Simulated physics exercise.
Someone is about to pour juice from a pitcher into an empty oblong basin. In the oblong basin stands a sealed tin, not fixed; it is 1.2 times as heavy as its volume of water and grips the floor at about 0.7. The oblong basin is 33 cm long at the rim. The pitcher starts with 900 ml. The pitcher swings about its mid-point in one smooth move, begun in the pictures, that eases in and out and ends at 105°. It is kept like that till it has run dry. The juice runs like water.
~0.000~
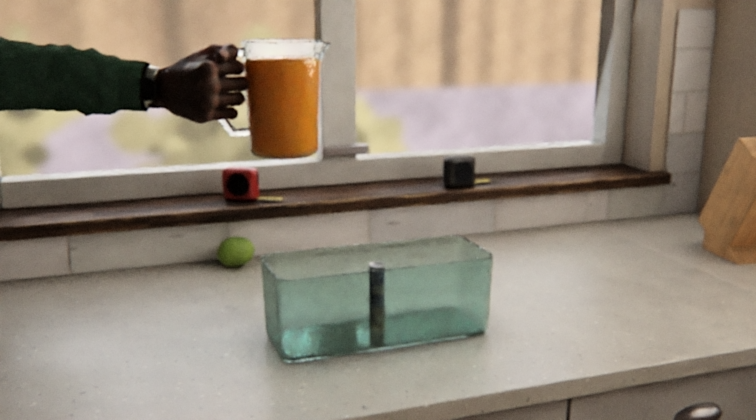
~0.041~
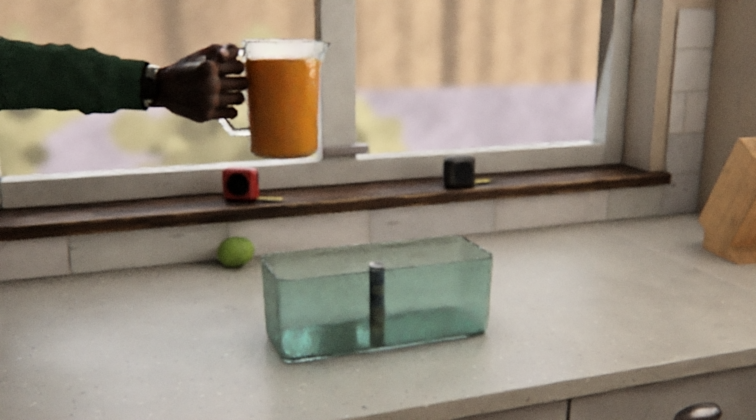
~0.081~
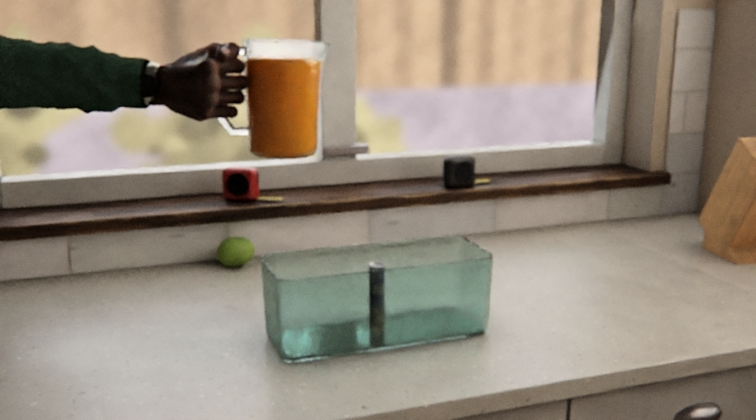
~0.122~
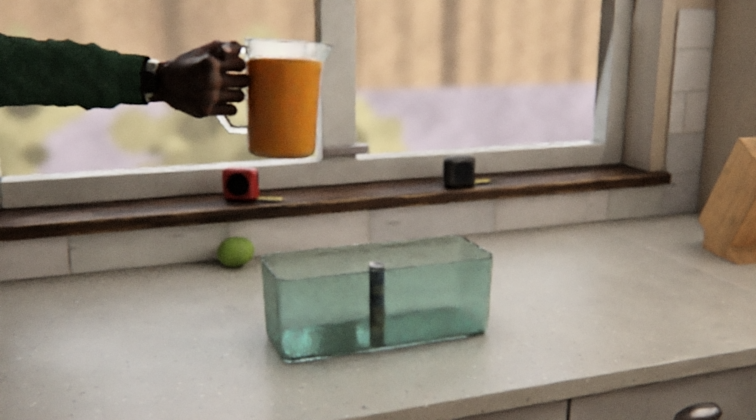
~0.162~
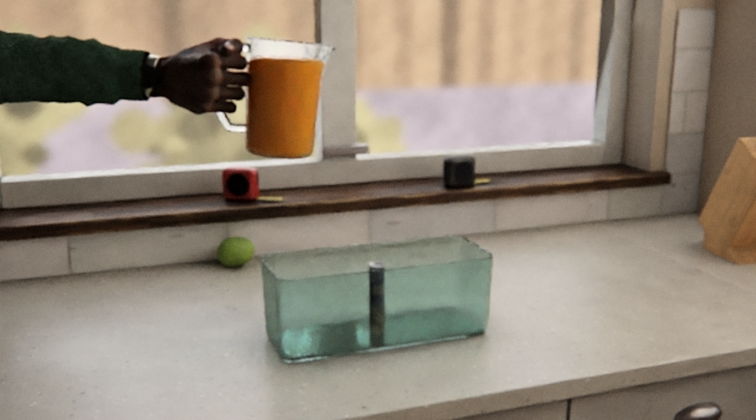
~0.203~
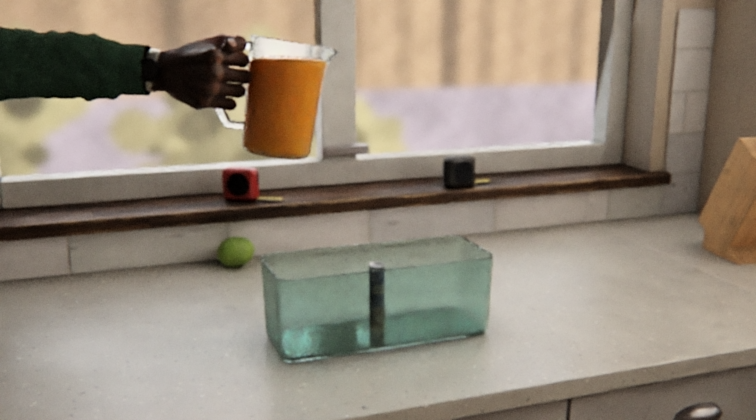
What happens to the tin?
The tin stays up.
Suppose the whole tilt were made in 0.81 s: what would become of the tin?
The tin stays up.
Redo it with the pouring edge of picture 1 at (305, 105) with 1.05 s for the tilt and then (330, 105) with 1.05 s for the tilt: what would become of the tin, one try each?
First it falls; then it goes over.
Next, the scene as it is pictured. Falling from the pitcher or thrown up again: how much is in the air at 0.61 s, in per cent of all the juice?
About 12 per cent.
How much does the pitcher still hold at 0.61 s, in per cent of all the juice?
Near 88 in a hundred.
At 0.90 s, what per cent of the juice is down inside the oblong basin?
Near 30 in a hundred.
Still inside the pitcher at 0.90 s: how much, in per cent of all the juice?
Some 40 per cent.
Then, 0.61 s in, the tilt is 65° and 87 per cent is still to pour; the tin stands where it began.
Then, 0.90 s in, the tilt is 100° and 41 per cent is still to pour; the tin stands where it began.
Then, 1.21 s in, the tilt is 105° and 5 per cent is still to pour; the tin stands where it began.
Then, 1.55 s in, the tilt is 105° and 0 per cent is still to pour; the tin stands where it began.
Finally, the tin stands where it began.
